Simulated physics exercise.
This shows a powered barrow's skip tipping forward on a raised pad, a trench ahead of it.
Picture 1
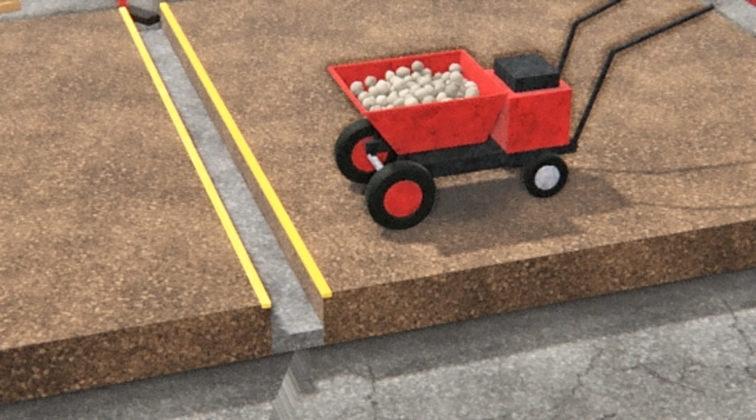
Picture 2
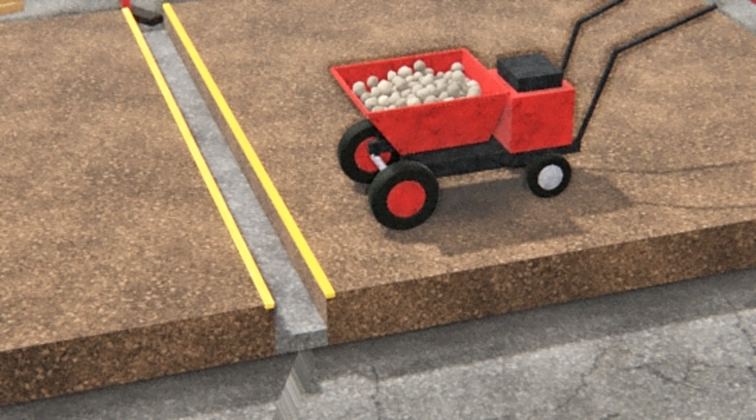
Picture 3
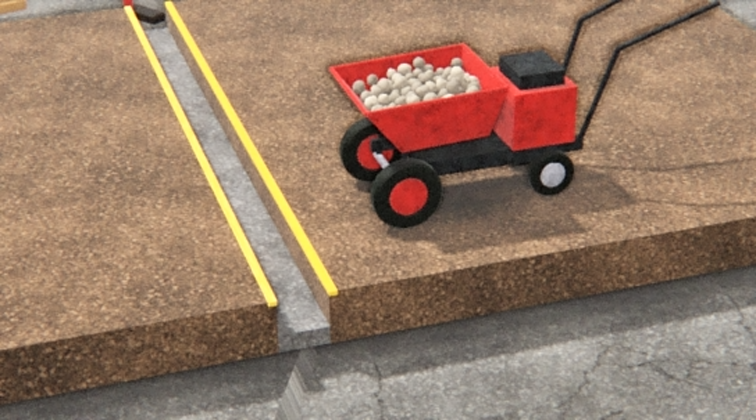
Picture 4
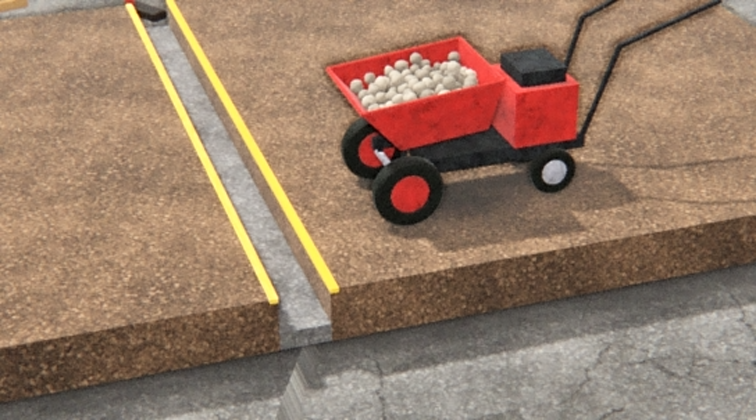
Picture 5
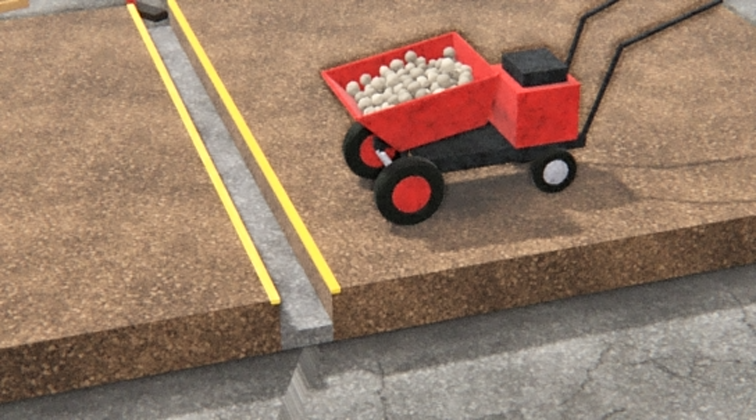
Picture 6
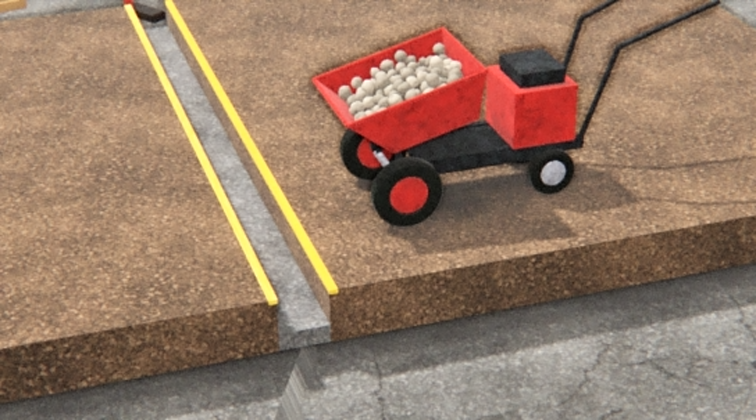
Red powered barrow loaded with pale pebbles standing on a brown pad, its skip slowly tilting forward toward a yellow-edged trench.
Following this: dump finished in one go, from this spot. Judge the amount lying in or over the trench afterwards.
More in than out.
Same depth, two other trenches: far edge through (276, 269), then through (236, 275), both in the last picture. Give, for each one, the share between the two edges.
Close to 60 per cent in the first, close to 100 per cent in the second.
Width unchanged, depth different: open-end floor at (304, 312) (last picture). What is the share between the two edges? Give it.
I'd put it at about 60 in a hundred.
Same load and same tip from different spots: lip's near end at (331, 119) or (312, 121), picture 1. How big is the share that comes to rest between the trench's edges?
About 50 and 0 per cent.
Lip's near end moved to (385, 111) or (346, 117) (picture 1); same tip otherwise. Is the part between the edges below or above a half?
The first try ends with the greater portion between the edges, the second with the greater portion.
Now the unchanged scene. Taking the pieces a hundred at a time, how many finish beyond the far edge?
Around 5 %.
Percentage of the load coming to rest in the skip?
Around 15 %.
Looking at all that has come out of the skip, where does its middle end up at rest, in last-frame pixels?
At about (265, 240).
Shortly afterwards, skip tipped steeply; the whole lot in the skip.
Next, skip tipped right over; near two thirds in the skip; only a few short of the trench; near a third in or heaped over the trench; only a few falling.
Some moments later, skip tipped right over; a little in the skip; only a few short of the trench; the bulk in or heaped over the trench; only a few beyond it.
In the end, skip tipped right over; a little in the skip; only a few short of the trench; the bulk in or heaped over the trench; only a few beyond it.
